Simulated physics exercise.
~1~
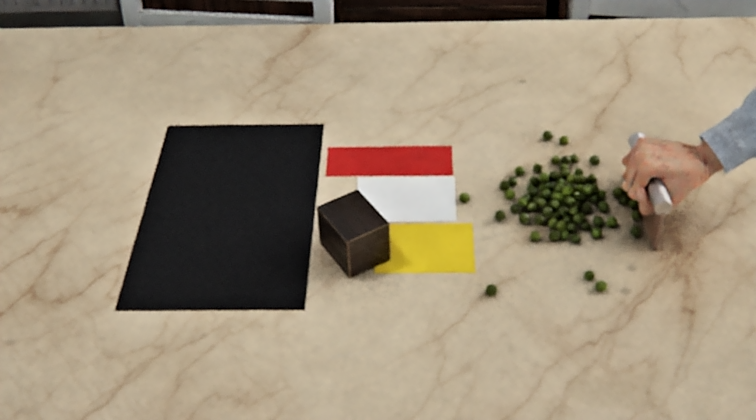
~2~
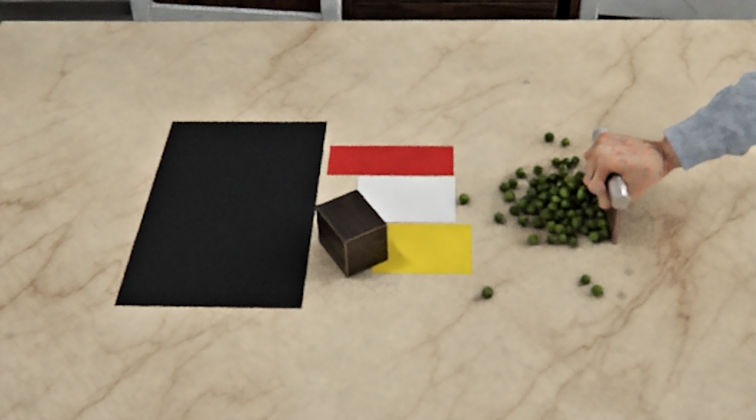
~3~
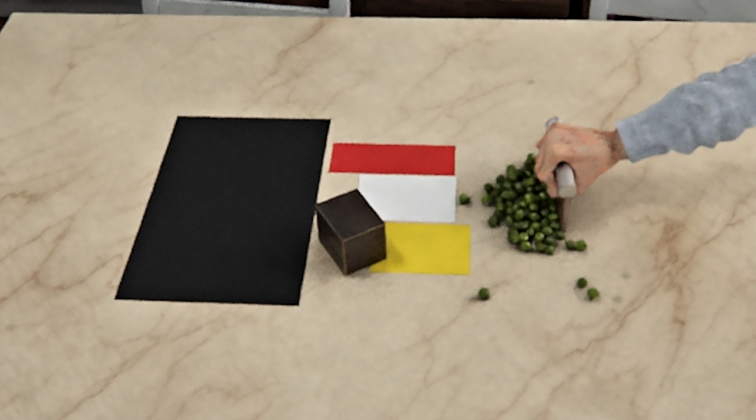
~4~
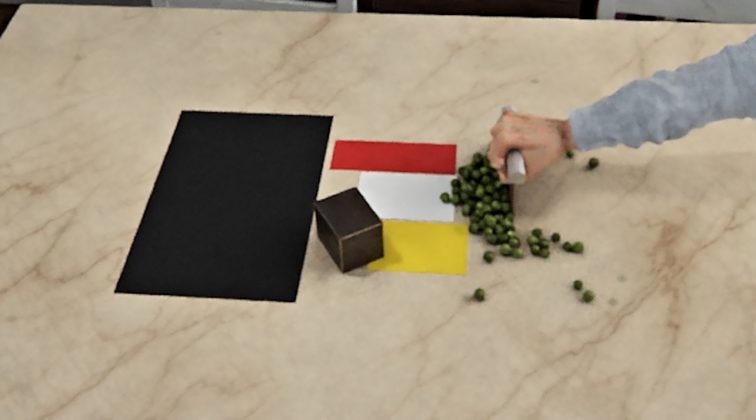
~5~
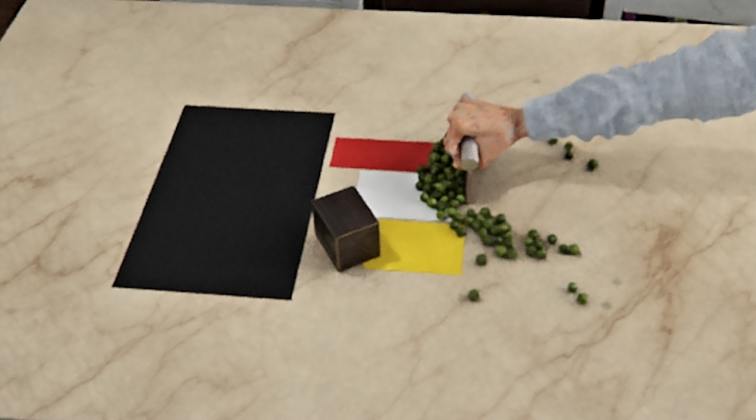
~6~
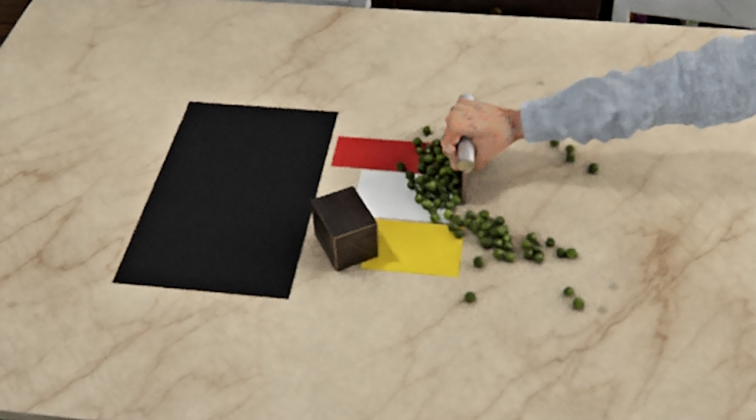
On a pale, brown-veined marble countertop, seen from above at an angle that drifts slightly sideways, a large black mat lies at left beside smaller red, white and yellow mats. A dark block sits by the white and yellow mats, and small green olives are heaped at right. A hand in a light blue sleeve pushes the heap leftwards with a scraper. The olives bunch against the blade, then some trail off its near end. The scraper stops near the mats' right edges, with olives resting on the red and white mats and many others strewn across bare marble.
